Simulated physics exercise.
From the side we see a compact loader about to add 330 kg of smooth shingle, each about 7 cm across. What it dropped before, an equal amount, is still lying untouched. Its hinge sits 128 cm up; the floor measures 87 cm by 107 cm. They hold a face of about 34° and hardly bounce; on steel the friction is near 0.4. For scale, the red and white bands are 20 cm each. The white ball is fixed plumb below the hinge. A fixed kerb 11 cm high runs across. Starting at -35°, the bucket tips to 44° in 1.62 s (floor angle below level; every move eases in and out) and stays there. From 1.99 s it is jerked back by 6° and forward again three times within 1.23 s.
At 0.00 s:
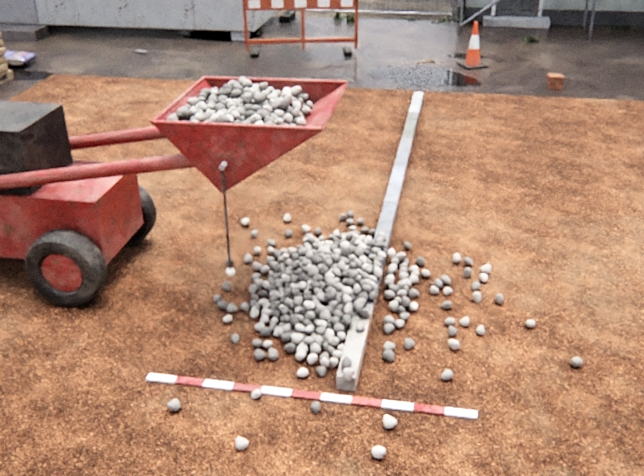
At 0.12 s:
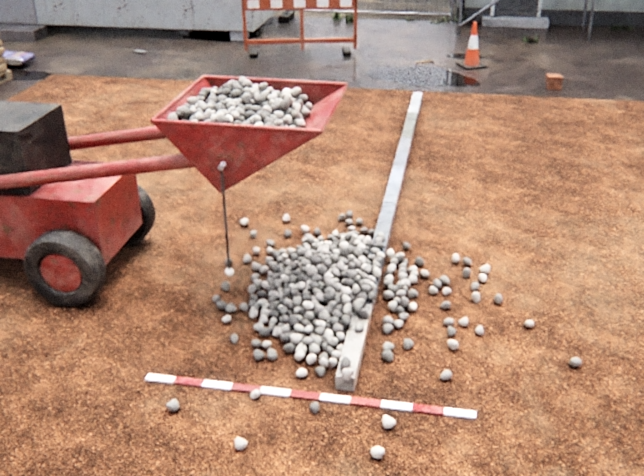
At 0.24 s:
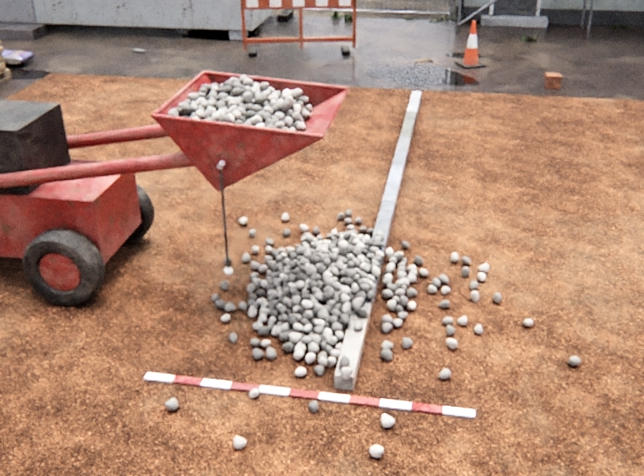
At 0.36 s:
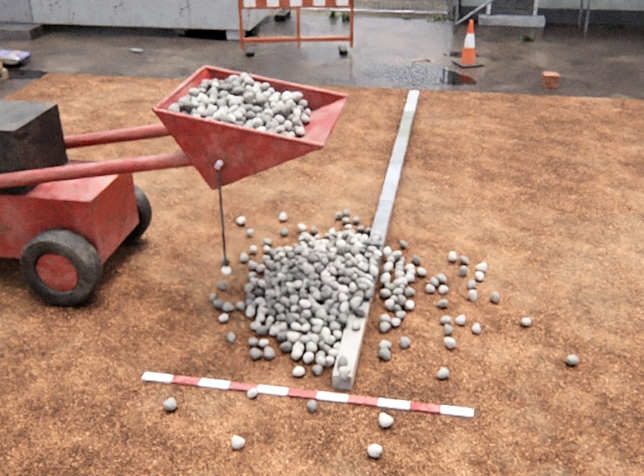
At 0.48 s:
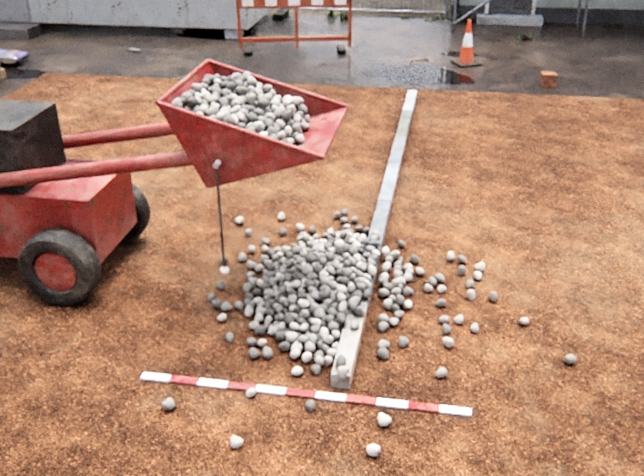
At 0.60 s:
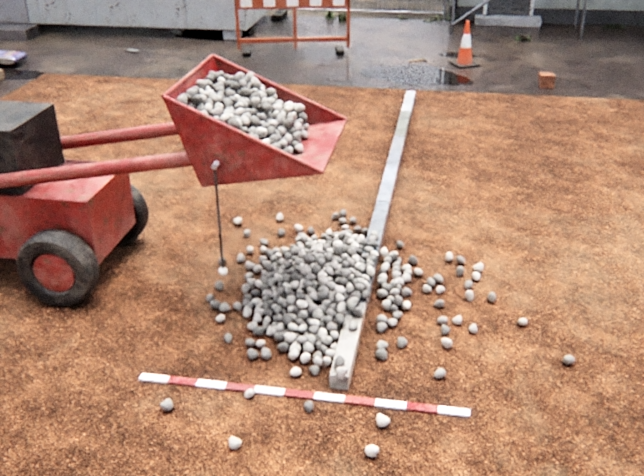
We see a red loader holding a bucket of smooth grey stones above a stone pile straddling a pale kerb on brown ground; the bucket gradually tilts down to the right, its stones shifting slightly inside.
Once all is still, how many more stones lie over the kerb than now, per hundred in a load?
Close to 55 parts in a hundred.
After 1.2 s the floor is at 32°; in per cent of one load, 91 in the bucket, 99 on this side of the kerb, 10 over the kerb; the foremost stones are at (492, 302).
After 1.7 s the floor is at 44°; in per cent of one load, 16 in the bucket, 154 on this side of the kerb, 30 over the kerb; the foremost stones are at (492, 302).
After 3.7 s the floor is at 44°; in per cent of one load, 0 in the bucket, 135 on this side of the kerb, 65 over the kerb; the foremost stones are at (555, 310).
After 6.2 s the floor is at 44°; in per cent of one load, 0 in the bucket, 135 on this side of the kerb, 65 over the kerb; the foremost stones are at (555, 310). Net gain over the kerb, 55.
